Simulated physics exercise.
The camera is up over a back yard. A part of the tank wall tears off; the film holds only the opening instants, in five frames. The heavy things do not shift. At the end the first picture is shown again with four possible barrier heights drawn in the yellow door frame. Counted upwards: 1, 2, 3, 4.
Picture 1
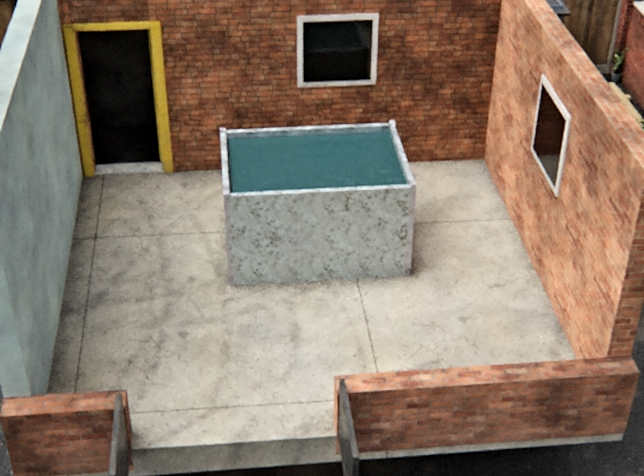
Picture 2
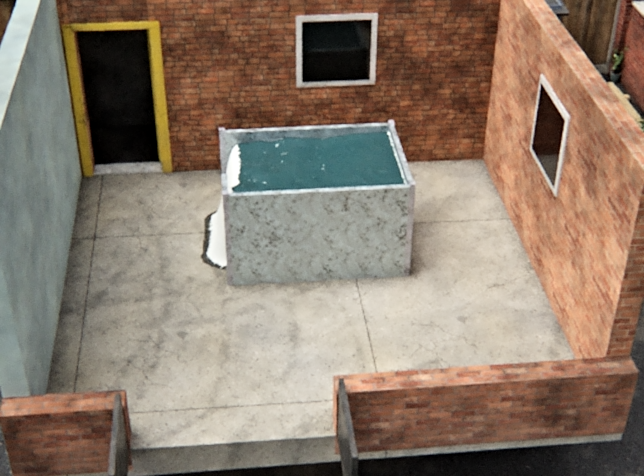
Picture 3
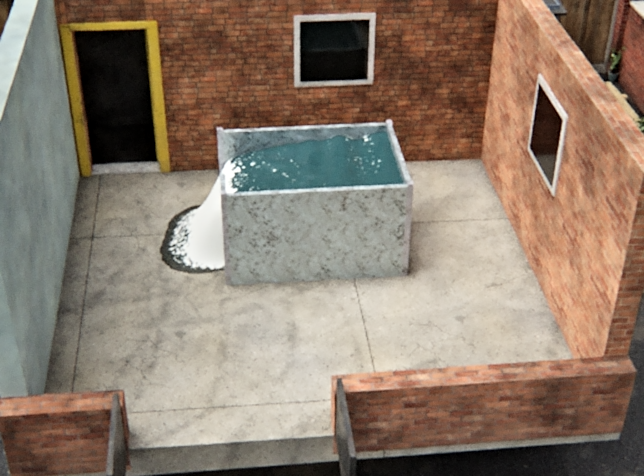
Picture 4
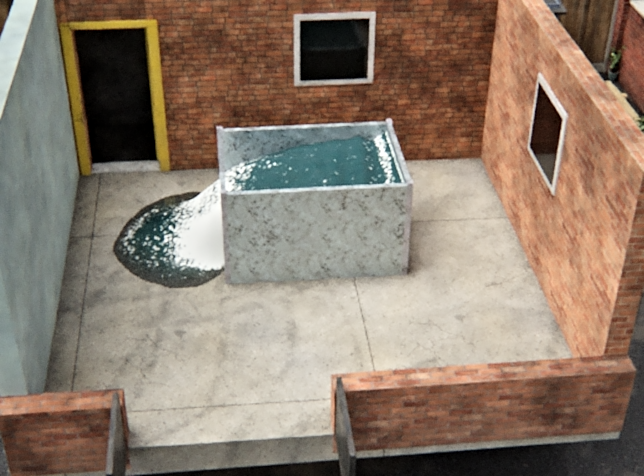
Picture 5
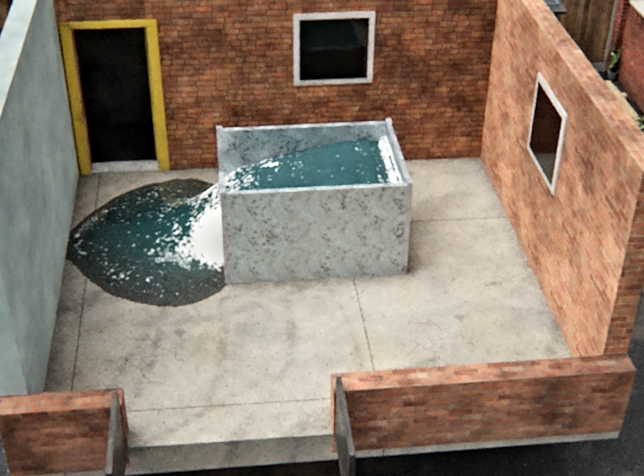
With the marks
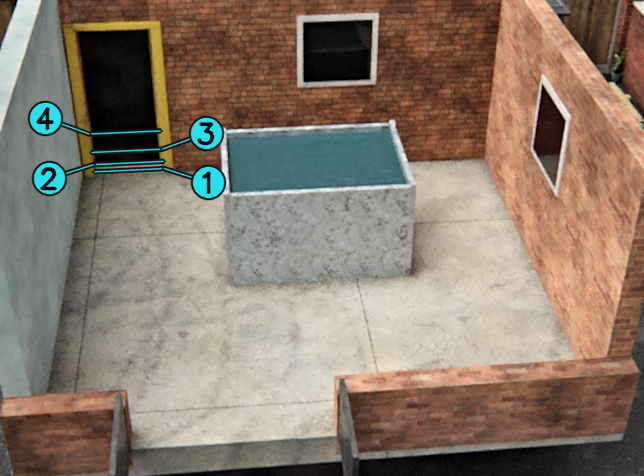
Water rests level in a raised stone tank in a brick-walled back yard, then pours white and foaming over its left side. It lands on the paving and spreads leftward in a widening, dark, foam-flecked pool, reaching the pale left wall as the level in the tank drops.
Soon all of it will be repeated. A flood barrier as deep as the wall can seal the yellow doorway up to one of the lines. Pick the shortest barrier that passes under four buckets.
It is 4.
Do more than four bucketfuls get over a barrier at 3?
Yes, it does.
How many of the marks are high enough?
One.
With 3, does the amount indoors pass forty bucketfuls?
No, it does not.
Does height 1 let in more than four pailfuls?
Yes.
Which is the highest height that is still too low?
It is 3.
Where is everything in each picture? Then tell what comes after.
The first frame shows water in the tank at rest, its middle at (314, 164); foot of the yellow doorway at (129, 174); open gate at (231, 378).
The second frame shows front seen at (210, 247), 1 % of the ground wet.
The third frame shows front seen at (177, 264), 4 % of the ground wet.
The fourth frame shows front seen at (120, 248), 8 % of the ground wet.
The fifth frame shows front seen at (69, 241), 16 % of the ground wet.
On the marked copy, 1 at (129, 170); 2 at (128, 163); 3 at (127, 150); 4 at (124, 132); from the bottom up 1, 2, 3, 4.
If 1 is chosen, dozens of bucketfuls pour in.
If 2 is chosen, dozens of bucketfuls pour in.
If 3 is chosen, about 13 bucketfuls get in.
If 4 is chosen, a bucket or two gets in.
